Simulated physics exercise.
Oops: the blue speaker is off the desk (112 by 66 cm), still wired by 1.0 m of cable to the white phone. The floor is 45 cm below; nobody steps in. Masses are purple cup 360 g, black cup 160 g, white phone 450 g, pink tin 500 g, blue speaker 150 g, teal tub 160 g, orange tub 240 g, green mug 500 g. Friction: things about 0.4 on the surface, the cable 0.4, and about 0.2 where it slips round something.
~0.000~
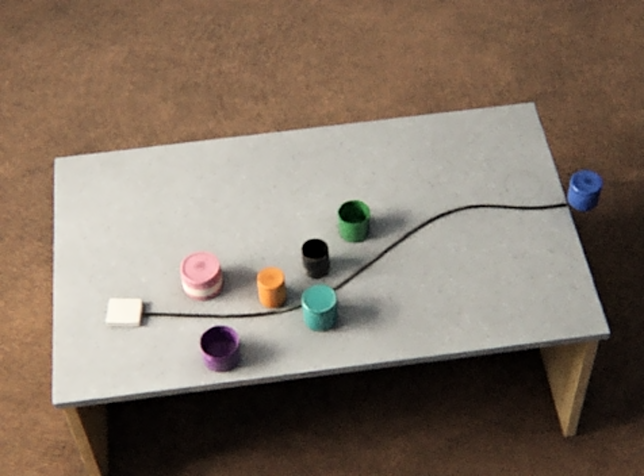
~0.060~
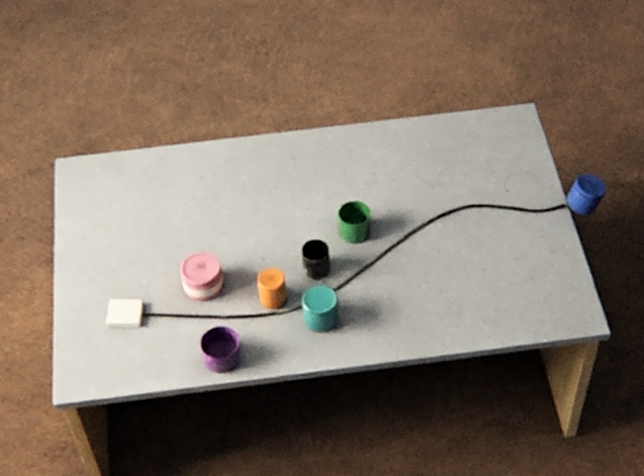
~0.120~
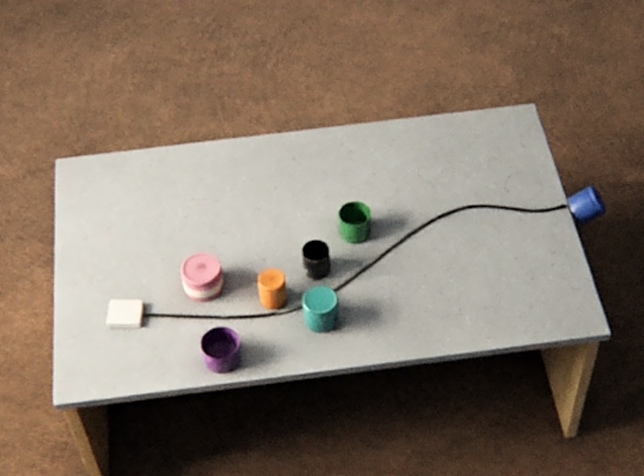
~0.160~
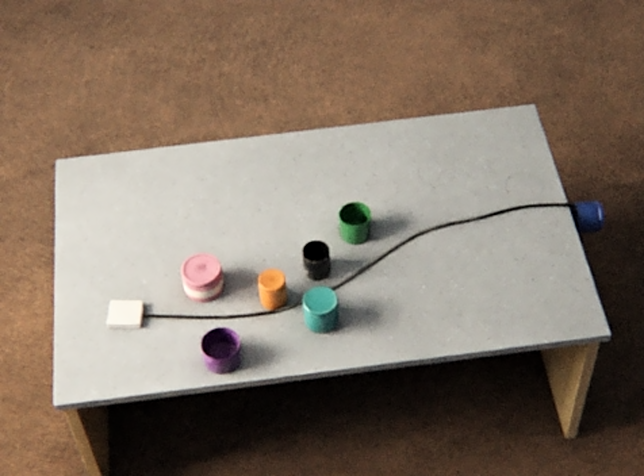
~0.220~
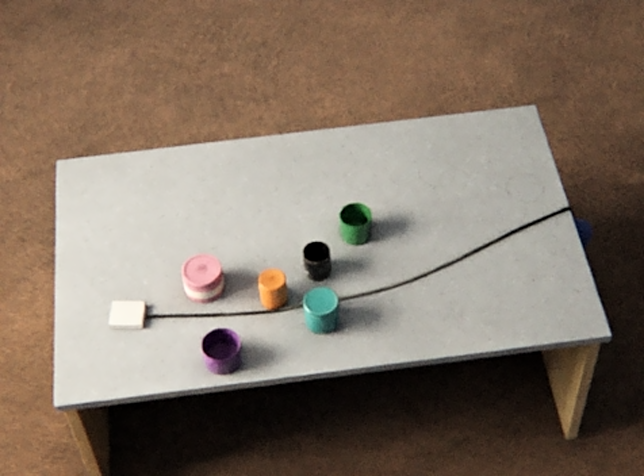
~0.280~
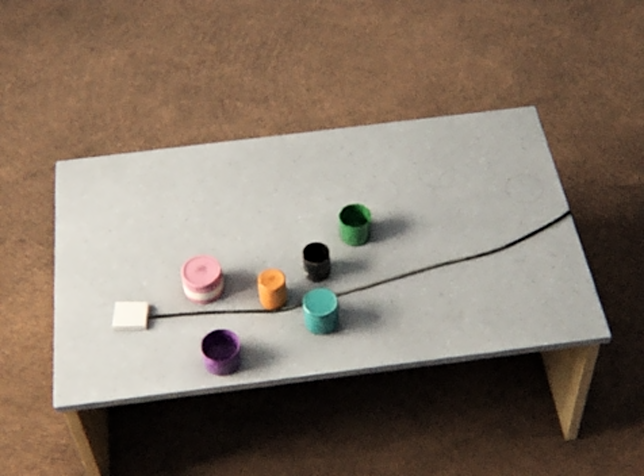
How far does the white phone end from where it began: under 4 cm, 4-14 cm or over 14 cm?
Result: White phone barely shifts.
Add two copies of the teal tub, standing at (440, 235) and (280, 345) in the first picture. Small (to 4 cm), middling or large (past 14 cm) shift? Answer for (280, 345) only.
There: Small.
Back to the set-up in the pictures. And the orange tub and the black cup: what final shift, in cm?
About: Orange tub 0 cm, black cup 0 cm.
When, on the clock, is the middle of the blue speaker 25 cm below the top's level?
That is: Not at all.
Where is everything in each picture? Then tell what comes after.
The first frame shows shows, white phone (124, 310); cable runs through (523, 208) (437, 216) (365, 266) (289, 309) (197, 316).
The second frame shows shows, blue speaker (588, 185); cable runs through (522, 209) (365, 267) (197, 316).
The third frame shows shows, blue speaker (587, 205); cable runs through (522, 210) (365, 267) (197, 317).
The fourth frame shows shows, blue speaker (585, 217); cable runs through (531, 206) (367, 266) (198, 317).
The fifth frame shows shows, blue speaker (572, 233); cable runs through (548, 216) (385, 288) (201, 315).
The sixth frame shows shows, white phone (130, 314); cable runs through (553, 222) (477, 256) (384, 281) (296, 306) (204, 313).
At 0.5 s, the cable's tail end at (150, 317); white phone 1 cm off its start, blue speaker over the edge.
At 0.7 s, the cable's tail end at (150, 317); white phone 1 cm off its start, blue speaker over the edge.
At 1.0 s, the cable's tail end at (150, 317); white phone 1 cm off its start at (131, 313), blue speaker over the edge.
At 1.2 s, the cable's tail end at (150, 317); white phone 1 cm off its start, blue speaker over the edge.
At 2.4 s, the cable's tail end at (150, 317); white phone 1 cm off its start at (132, 313), blue speaker over the edge.
